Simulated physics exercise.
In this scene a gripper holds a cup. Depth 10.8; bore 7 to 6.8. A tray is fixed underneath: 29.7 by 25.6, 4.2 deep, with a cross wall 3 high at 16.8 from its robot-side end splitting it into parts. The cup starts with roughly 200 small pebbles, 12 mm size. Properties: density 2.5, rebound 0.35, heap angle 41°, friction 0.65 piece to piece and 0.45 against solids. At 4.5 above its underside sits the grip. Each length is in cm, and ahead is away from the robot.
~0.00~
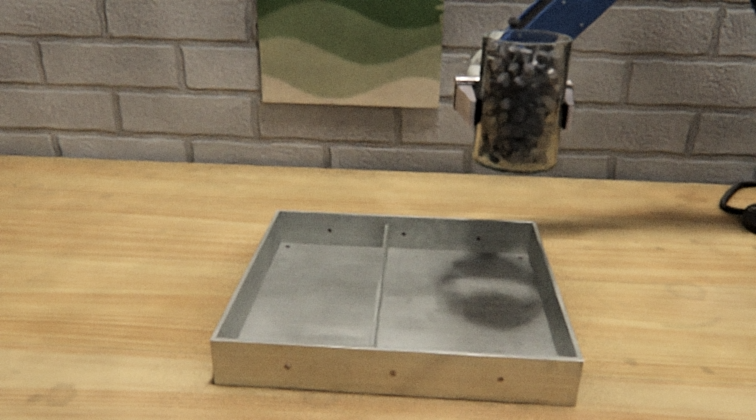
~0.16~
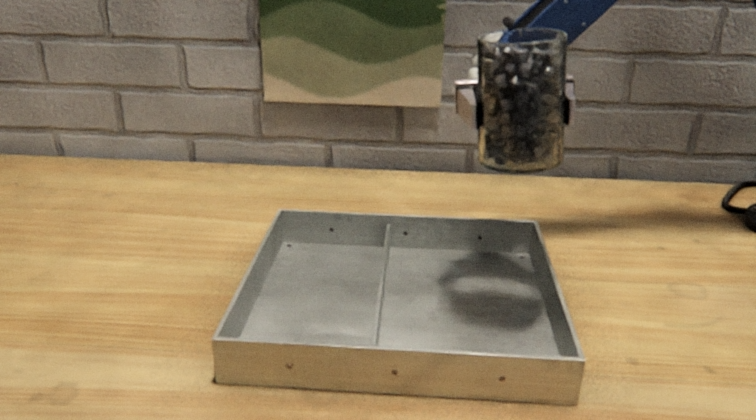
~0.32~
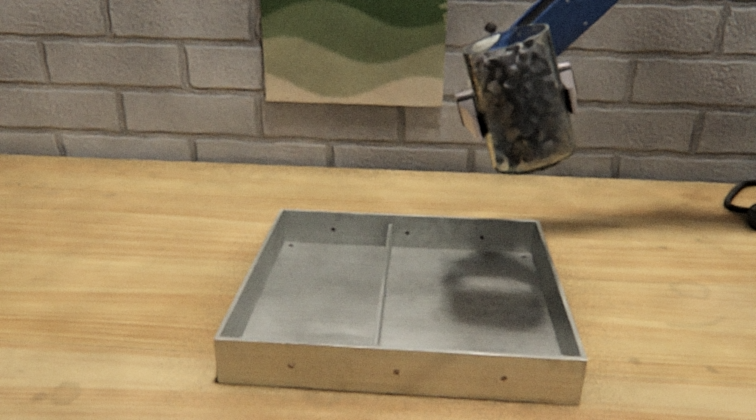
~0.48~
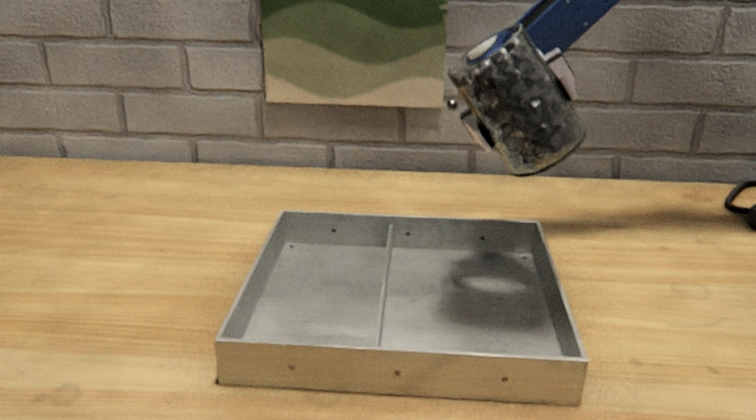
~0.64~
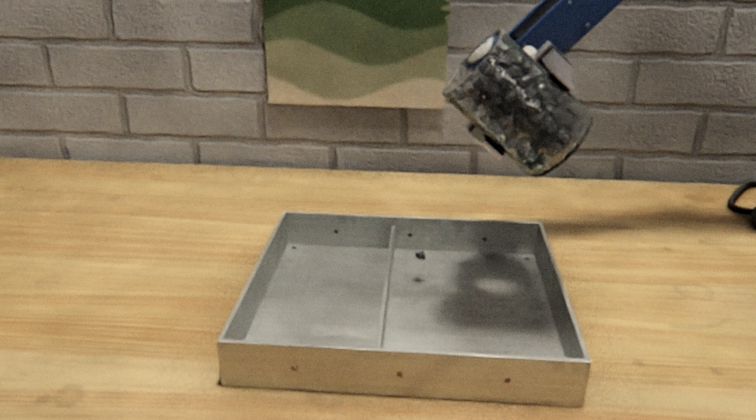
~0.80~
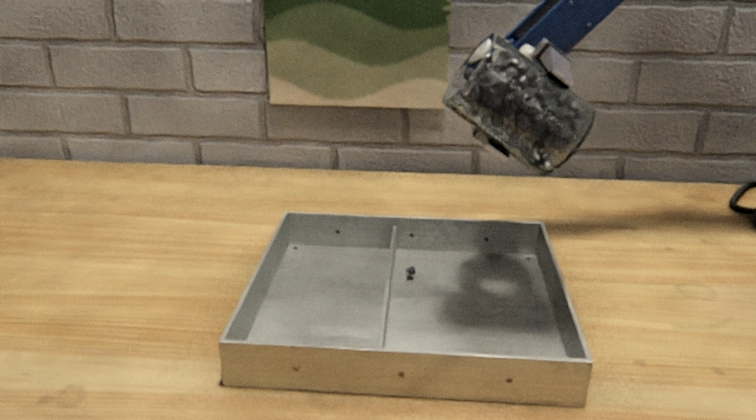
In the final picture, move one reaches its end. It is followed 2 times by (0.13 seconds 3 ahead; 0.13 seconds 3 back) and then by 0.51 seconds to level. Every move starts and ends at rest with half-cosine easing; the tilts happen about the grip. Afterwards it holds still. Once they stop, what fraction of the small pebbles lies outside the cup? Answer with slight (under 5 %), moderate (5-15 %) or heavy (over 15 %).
Slight.
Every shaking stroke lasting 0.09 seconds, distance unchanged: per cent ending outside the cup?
I'd expect close to 10 per cent then.
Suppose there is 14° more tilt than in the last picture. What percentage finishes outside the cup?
Roughly 5 percent.
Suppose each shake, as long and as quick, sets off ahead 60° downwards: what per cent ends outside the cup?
About 0 per cent.
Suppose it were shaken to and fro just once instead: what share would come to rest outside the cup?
0 per cent.
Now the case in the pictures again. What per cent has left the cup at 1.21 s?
Share gone by then: Close to 0 %.
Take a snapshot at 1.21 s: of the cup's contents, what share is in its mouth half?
Around 45 per cent of it.
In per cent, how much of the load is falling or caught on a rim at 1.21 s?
About 0 %.
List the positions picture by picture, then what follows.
In the first picture, the cup middle at (520, 102), level; upper third of the load around (522, 70), from x 480 to 555, top at y 25; 197 in the cup.
In the second picture, the cup middle at (521, 101), tilted 5° forward; upper third of the load around (522, 69), from x 490 to 555, top at y 25.
In the third picture, the cup middle at (520, 101), tilted 19° forward; upper third of the load around (515, 71), from x 475 to 560, top at y 30.
In the fourth picture, the cup middle at (518, 103), tilted 36° forward; upper third of the load around (508, 77), from x 455 to 570, top at y 45; 196 in the cup, 1 in flight or on a rim.
In the fifth picture, the cup middle at (518, 106), tilted 50° forward; upper third of the load around (507, 83), from x 420 to 575, top at y 55; 196 in the cup, 1 in the robot-side part.
In the sixth picture, the cup middle at (519, 107), tilted 55° forward; upper third of the load around (508, 86), from x 410 to 575, top at y 55; 196 in the cup, 1 in the robot-side part.
After 1.21 s, tilted 55° forward, highest piece 25 above the table; 193 in the cup, 3 in the robot-side part, 1 in the far-side part.
After 1.62 s, tilted 19° forward, highest piece 27 above the table; 191 in the cup, 5 in the robot-side part, 1 in the far-side part.
After 2.03 s, level, highest piece 28 above the table; 191 in the cup, 5 in the robot-side part, 1 in the far-side part.
After 3.08 s, level, highest piece 28 above the table; 191 in the cup, 5 in the robot-side part, 1 in the far-side part.
In the end, 191 in the cup, 5 in the robot-side part, 1 in the far-side part. That is 3 % outside the cup.
